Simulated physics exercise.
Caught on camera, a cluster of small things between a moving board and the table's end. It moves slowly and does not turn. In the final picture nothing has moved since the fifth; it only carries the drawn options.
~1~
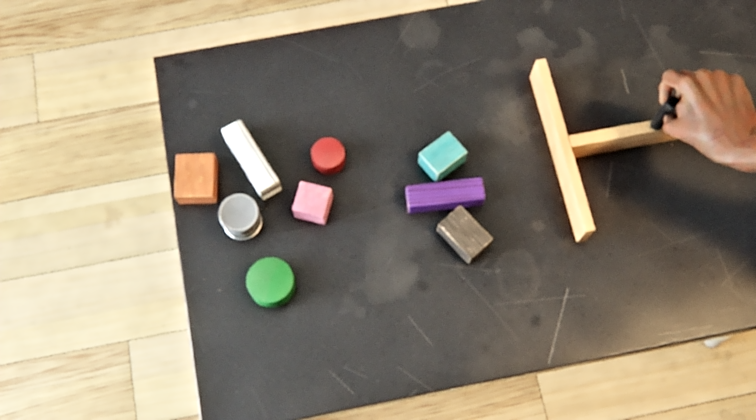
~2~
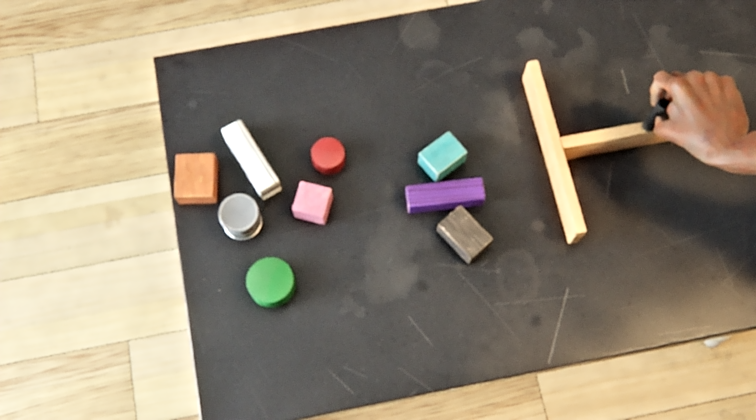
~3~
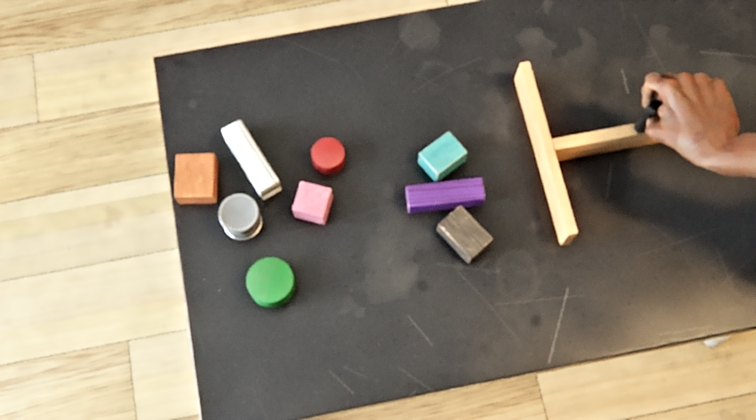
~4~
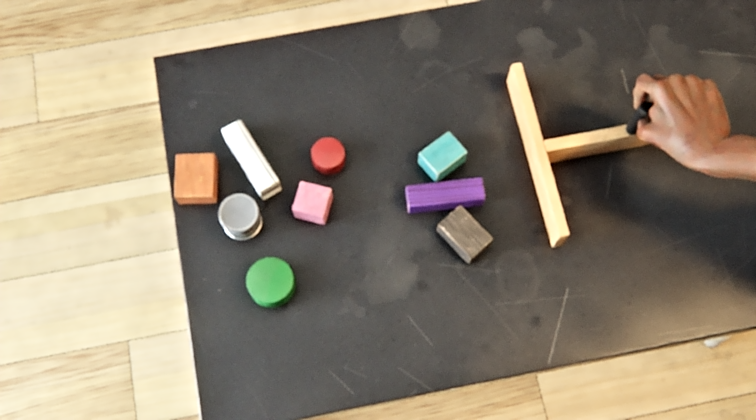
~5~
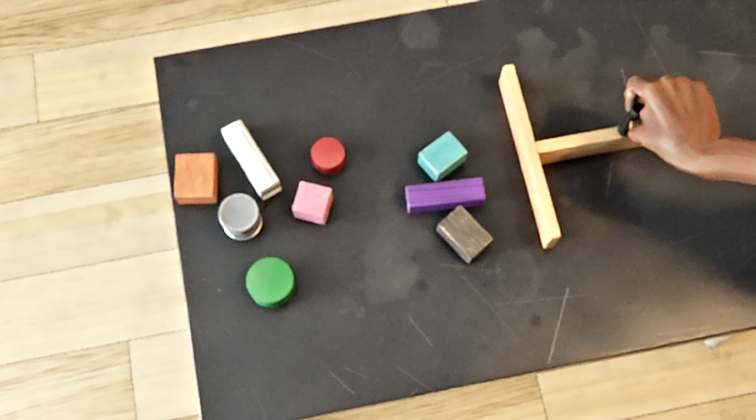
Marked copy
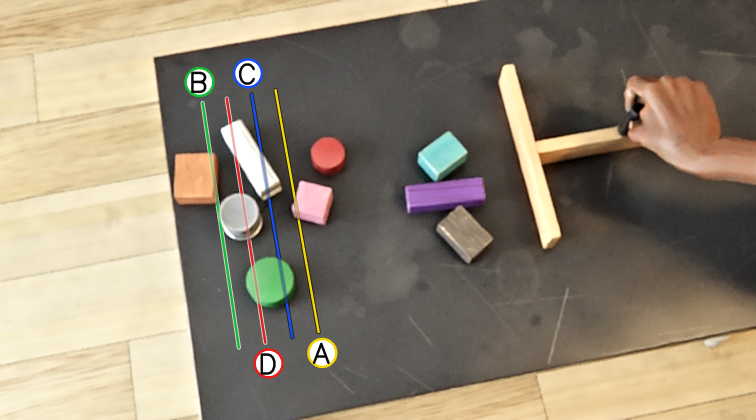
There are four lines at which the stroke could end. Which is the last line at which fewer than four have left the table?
It can go as far as D.
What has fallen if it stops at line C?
The orange block.
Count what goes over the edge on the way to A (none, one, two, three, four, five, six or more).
The count is none.
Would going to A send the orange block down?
By then, no.
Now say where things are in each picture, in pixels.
The first picture shows board (565, 142); turquoise block (442, 157); white stick (252, 160).
The second picture shows board (557, 144); pink block (313, 203).
The third picture shows board (548, 145); purple stick (445, 196).
The fourth picture shows board (540, 147); red tin (328, 156).
The fifth picture shows board (531, 148); grey tin (241, 217); turquoise block (442, 157); white stick (252, 160).
On the copy, A at (296, 205); B at (220, 220); C at (271, 210); D at (245, 215).
On D. First, board (429, 167); black block (413, 243); turquoise block (397, 156).
Then, board (326, 186); grey tin (232, 216); white stick (232, 161).
Finally, board (245, 201); grey tin over the edge; orange block over the edge; two fallen.
By contrast, A is within the limit but short; B drops six; C is within the limit but short.
